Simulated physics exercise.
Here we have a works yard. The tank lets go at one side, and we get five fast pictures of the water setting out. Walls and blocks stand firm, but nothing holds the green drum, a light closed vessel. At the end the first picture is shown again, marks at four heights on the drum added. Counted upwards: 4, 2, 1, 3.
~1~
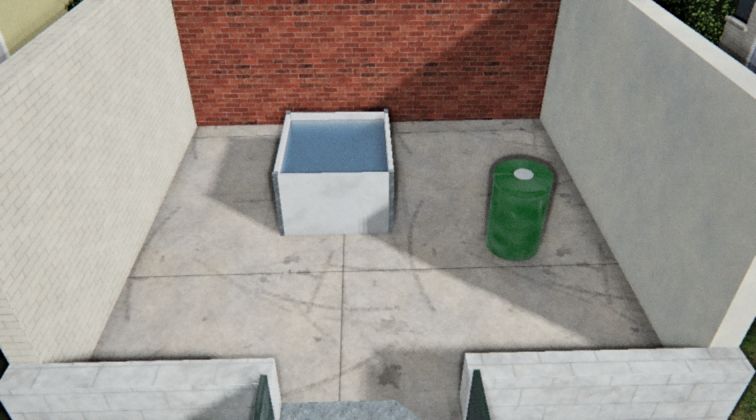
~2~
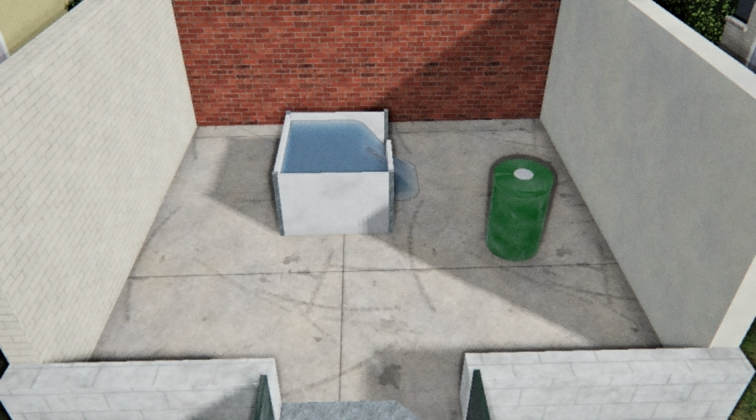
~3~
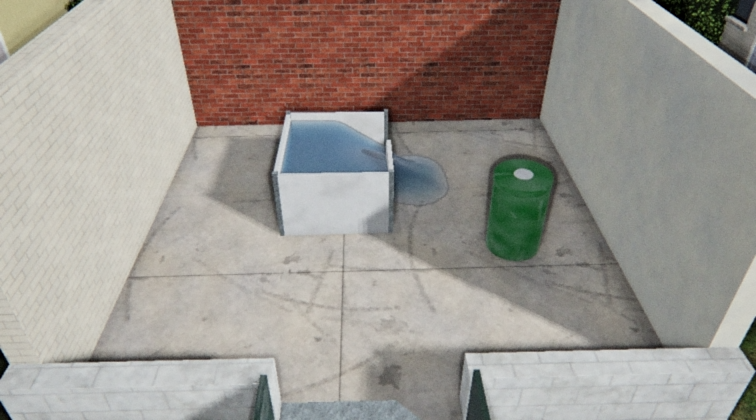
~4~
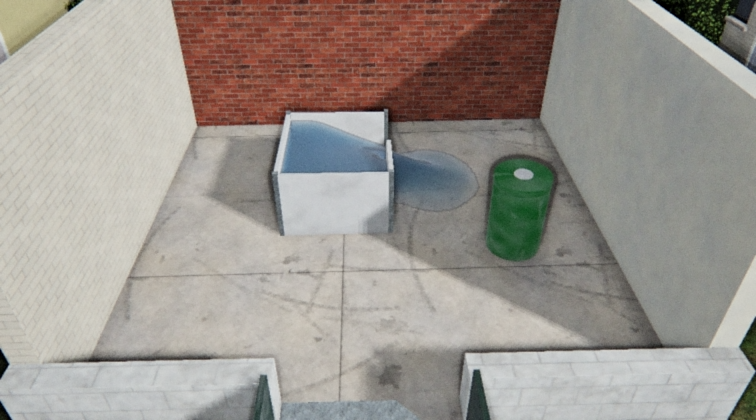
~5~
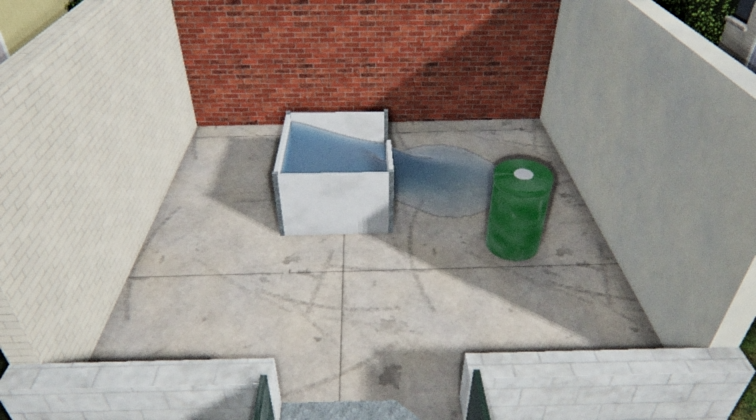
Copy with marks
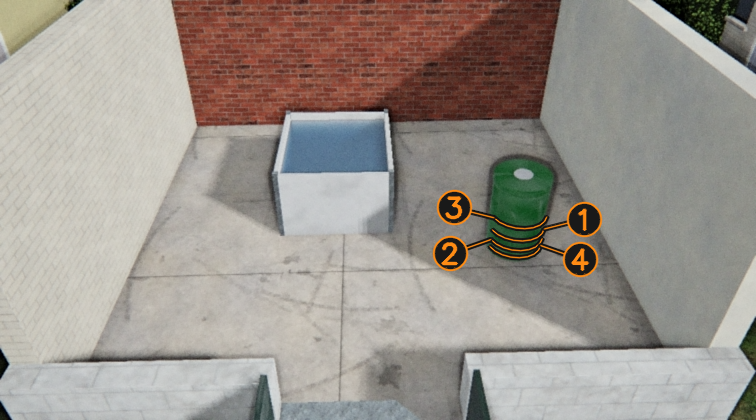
Water pours from the right side of a white tank and spreads toward a green drum.
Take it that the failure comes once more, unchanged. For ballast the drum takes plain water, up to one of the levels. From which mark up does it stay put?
The limit is 2.
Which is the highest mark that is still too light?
4 it is.
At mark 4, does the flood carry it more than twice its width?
No, less.
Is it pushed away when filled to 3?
No, that is safe.
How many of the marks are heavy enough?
Three.
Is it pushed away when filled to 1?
No, not at all.
On the marked copy, 1 at (522, 241); 2 at (520, 250); 3 at (524, 228); 4 at (519, 257); from the bottom up 4, 2, 1, 3.
With 1, it does not move.
With 2, it does not move.
With 3, it does not move.
With 4, it is pushed about half its own width away.
